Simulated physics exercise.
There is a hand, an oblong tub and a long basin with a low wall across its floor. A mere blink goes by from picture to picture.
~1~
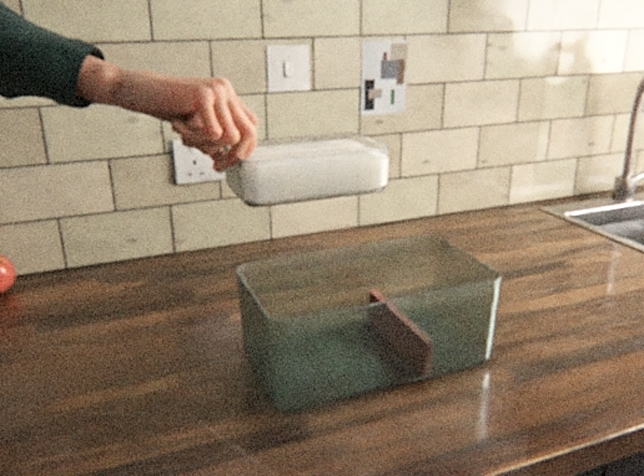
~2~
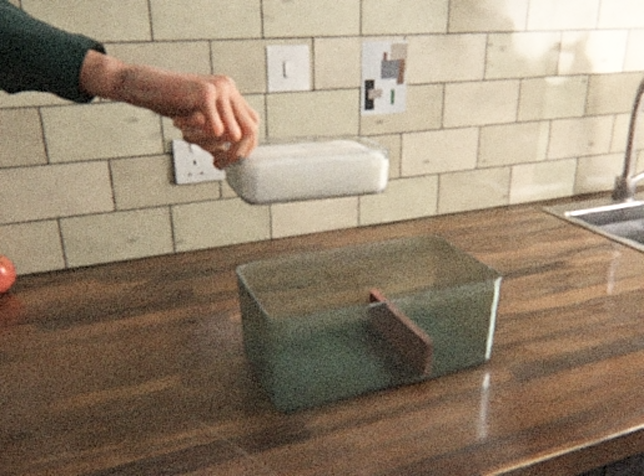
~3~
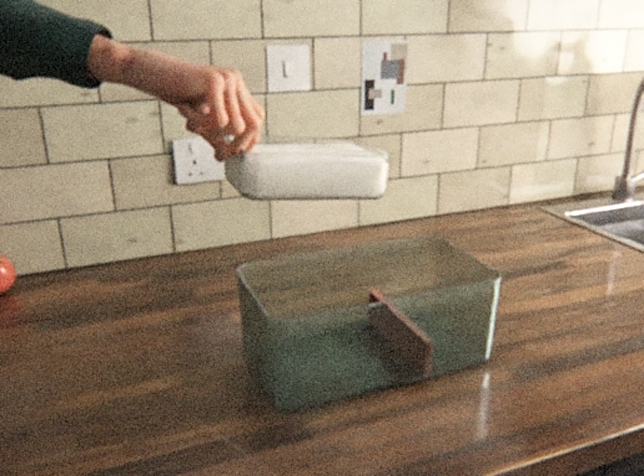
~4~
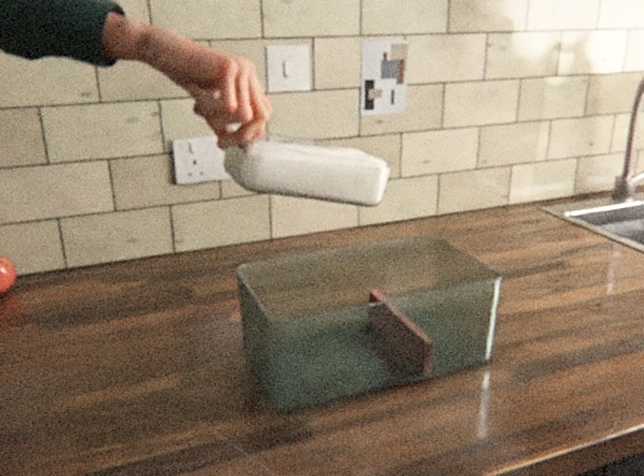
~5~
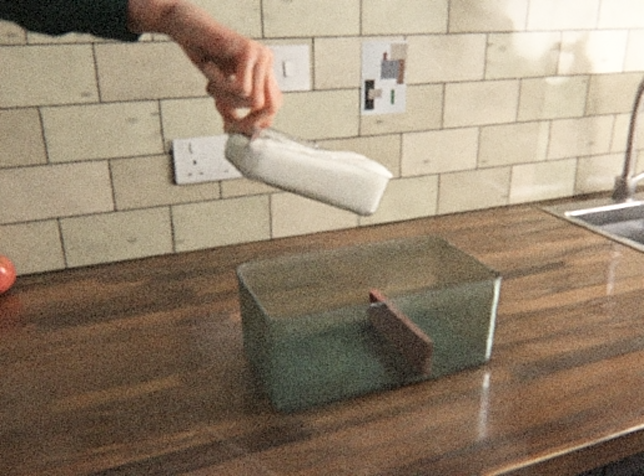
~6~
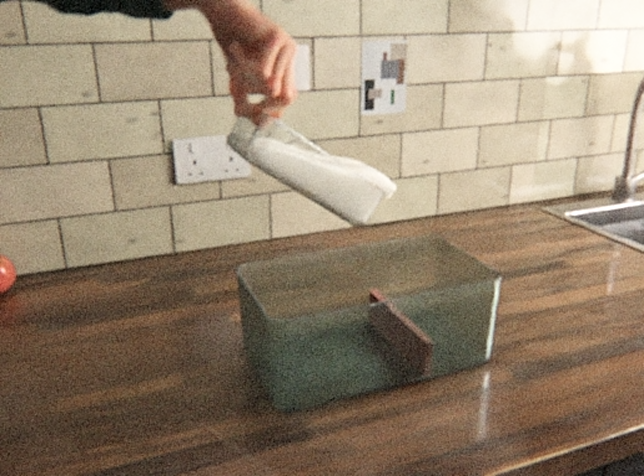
A hand in a dark green sleeve held a clear tub of white stuff above a glass basin with a low brown divider, then steadily tilted it down to the right.
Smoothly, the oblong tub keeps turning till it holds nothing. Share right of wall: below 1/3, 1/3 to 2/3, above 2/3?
The part right of the wall will probably range from one third to two thirds.
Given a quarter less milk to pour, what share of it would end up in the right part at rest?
50 %.
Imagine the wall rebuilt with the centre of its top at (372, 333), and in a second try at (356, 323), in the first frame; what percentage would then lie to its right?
About 60 per cent, then about 75 per cent.
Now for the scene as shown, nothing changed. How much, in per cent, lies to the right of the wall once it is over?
I'd estimate around 50 per cent.
A moment on, the oblong tub is tipped right over and 9 per cent is still to pour, 20 is left of the wall and 40 right of it.
Next, the oblong tub is tipped right over and 3 per cent is still to pour, 28 is left of the wall and 47 right of it.
Then the oblong tub is tipped right over and 0 per cent is still to pour, 39 is left of the wall and 51 right of it.
Later the oblong tub is tipped right over and 0 per cent is still to pour, 43 is left of the wall and 51 right of it.
In the end 43 per cent lies left of the wall, 51 right of it and 6 outside.
